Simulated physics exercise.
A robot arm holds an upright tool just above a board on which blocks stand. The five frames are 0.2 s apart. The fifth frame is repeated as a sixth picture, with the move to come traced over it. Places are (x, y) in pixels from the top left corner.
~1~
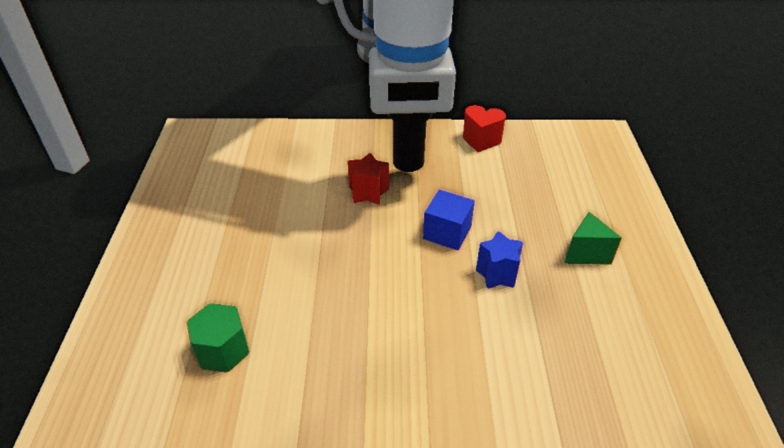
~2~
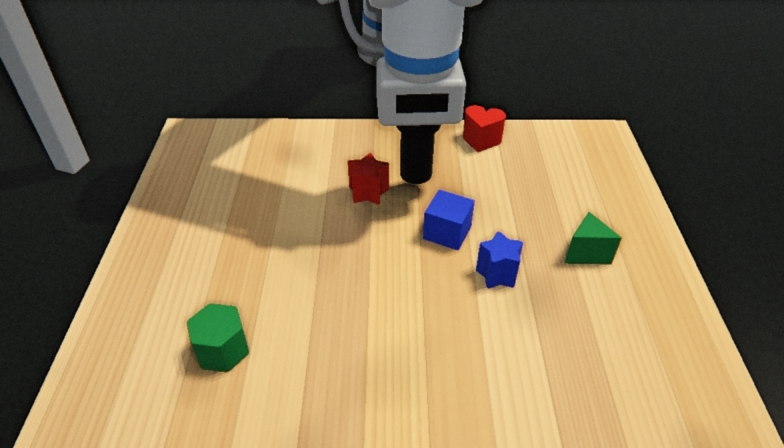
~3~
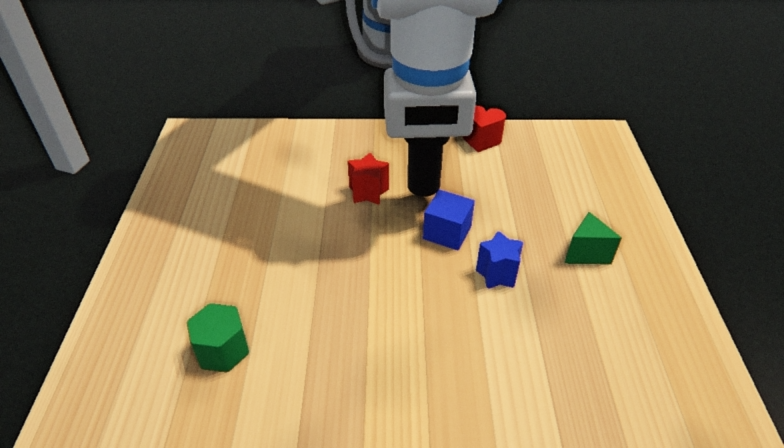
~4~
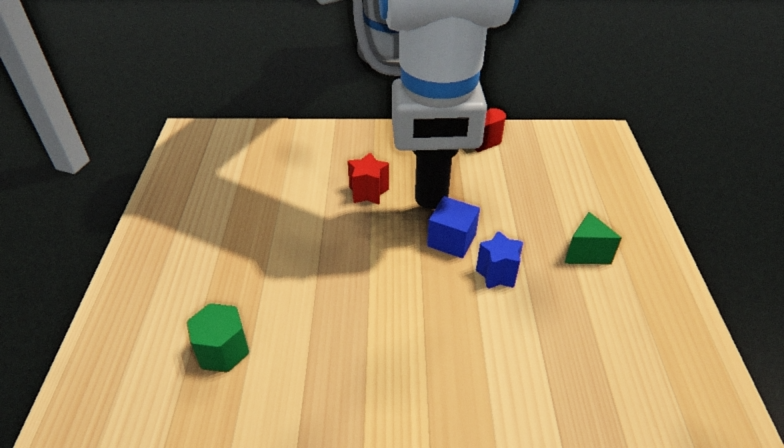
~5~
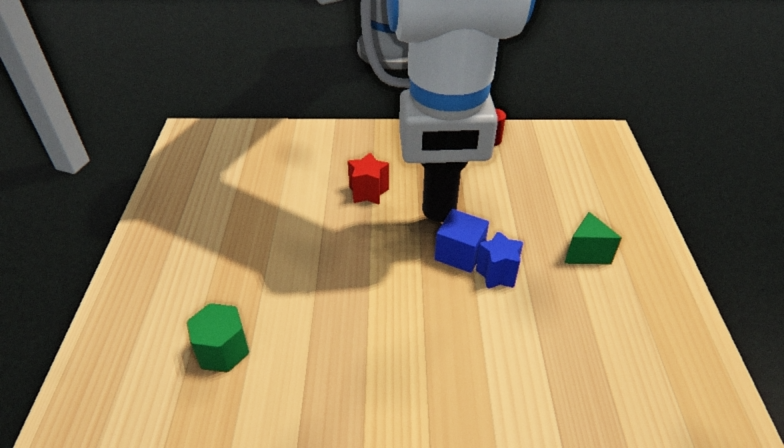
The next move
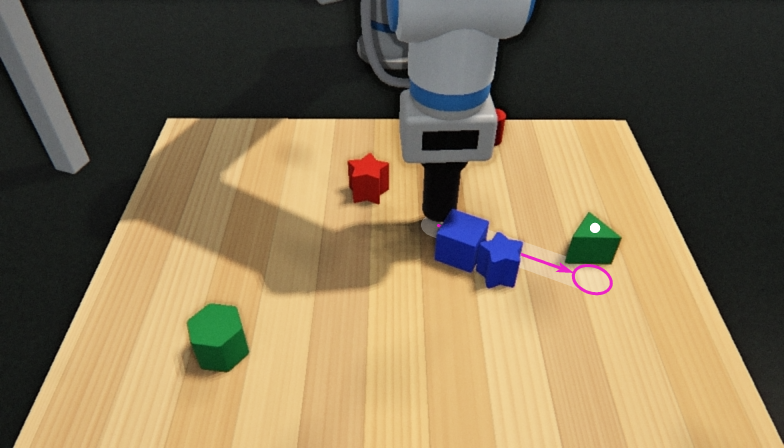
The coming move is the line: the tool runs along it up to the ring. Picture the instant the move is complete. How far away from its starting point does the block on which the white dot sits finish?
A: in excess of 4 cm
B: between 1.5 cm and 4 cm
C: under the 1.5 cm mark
B.
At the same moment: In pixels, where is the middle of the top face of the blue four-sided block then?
Top centre: (491, 245).
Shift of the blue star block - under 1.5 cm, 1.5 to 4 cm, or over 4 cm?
Goes 1.5 to 4 cm.
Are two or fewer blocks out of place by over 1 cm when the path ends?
My answer is no.
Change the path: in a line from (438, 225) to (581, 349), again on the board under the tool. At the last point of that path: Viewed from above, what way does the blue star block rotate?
It twists anticlockwise.
The drawn path runs in a line from (438, 225) to (592, 279); the dot is on the green triangle.
The first path, step by step. One third of the way, tool at (489, 227); blue four-sided block at (486, 243), turned 70° clockwise; blue star block at (521, 267).
Two thirds of the way, tool at (542, 245); blue four-sided block at (491, 245), turned 90° clockwise; blue star block at (523, 270), turned 15° anticlockwise.
At the end, tool at (598, 264); red star block not moved; blue four-sided block at (491, 245), turned 90° clockwise; blue star block at (523, 270), turned 15° anticlockwise; green triangle at (615, 231), turned 65° anticlockwise.
